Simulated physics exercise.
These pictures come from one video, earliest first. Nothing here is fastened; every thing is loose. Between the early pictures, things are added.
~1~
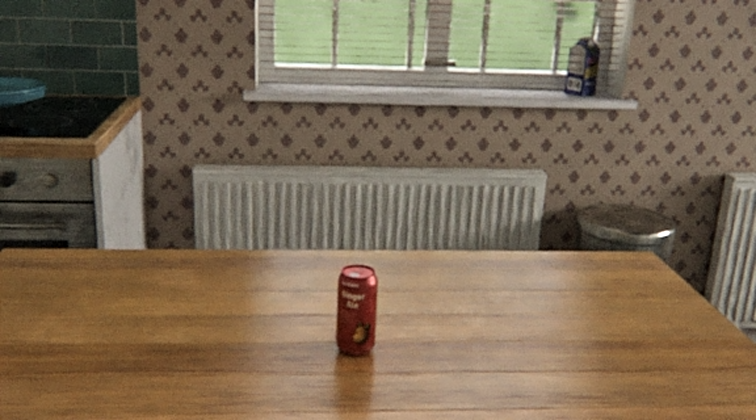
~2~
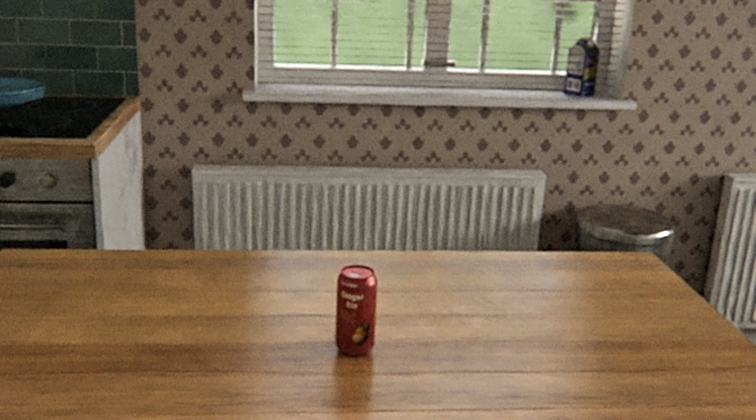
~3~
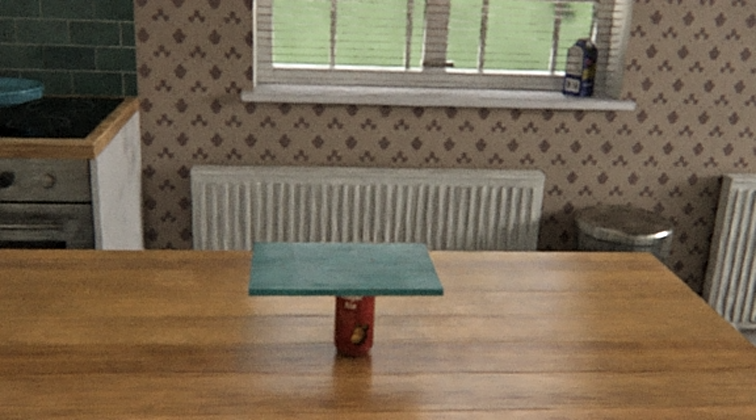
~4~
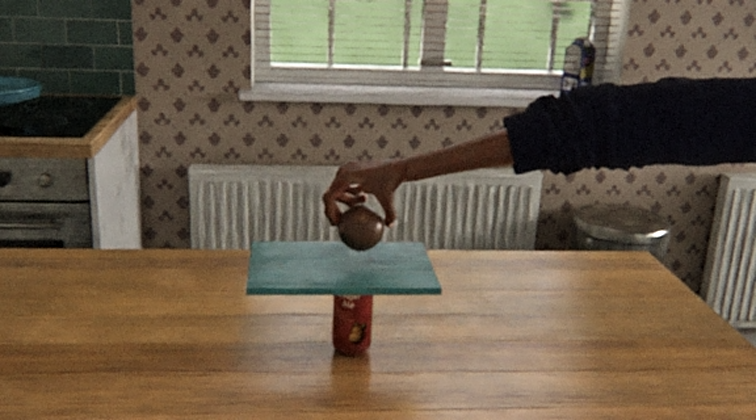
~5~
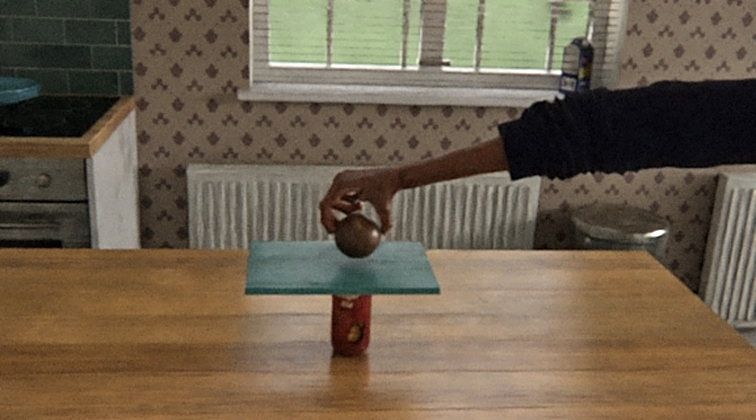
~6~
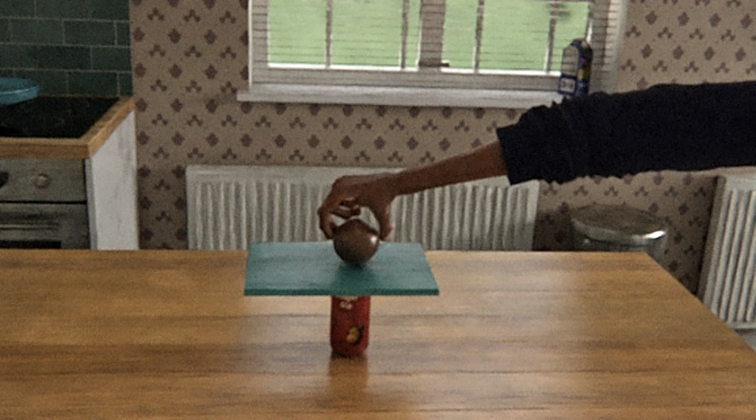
A hand in a dark sleeve reaches in from the right over a wooden table in a kitchen, seen from the front and slightly above. A red can stands near the middle, with a radiator, patterned wallpaper and window behind; a turquoise board then appears on top of it. The hand lowers a round brown onion onto the board and keeps hold, while the view shifts very slightly.
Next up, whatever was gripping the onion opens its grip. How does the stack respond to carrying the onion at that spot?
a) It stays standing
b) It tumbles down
(a) It stays standing.
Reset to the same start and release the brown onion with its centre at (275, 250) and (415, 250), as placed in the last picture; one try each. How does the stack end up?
Well, the first time it goes over, and the second time it stays put.
Then, 0.30 s past the last view, nothing moves.
Then, 0.70 s past the last view, brown onion resting near (356, 241).
Finally, all 3 still in place. Final places as the last picture's camera would see them, brown onion near (356, 241). The stack stays up.
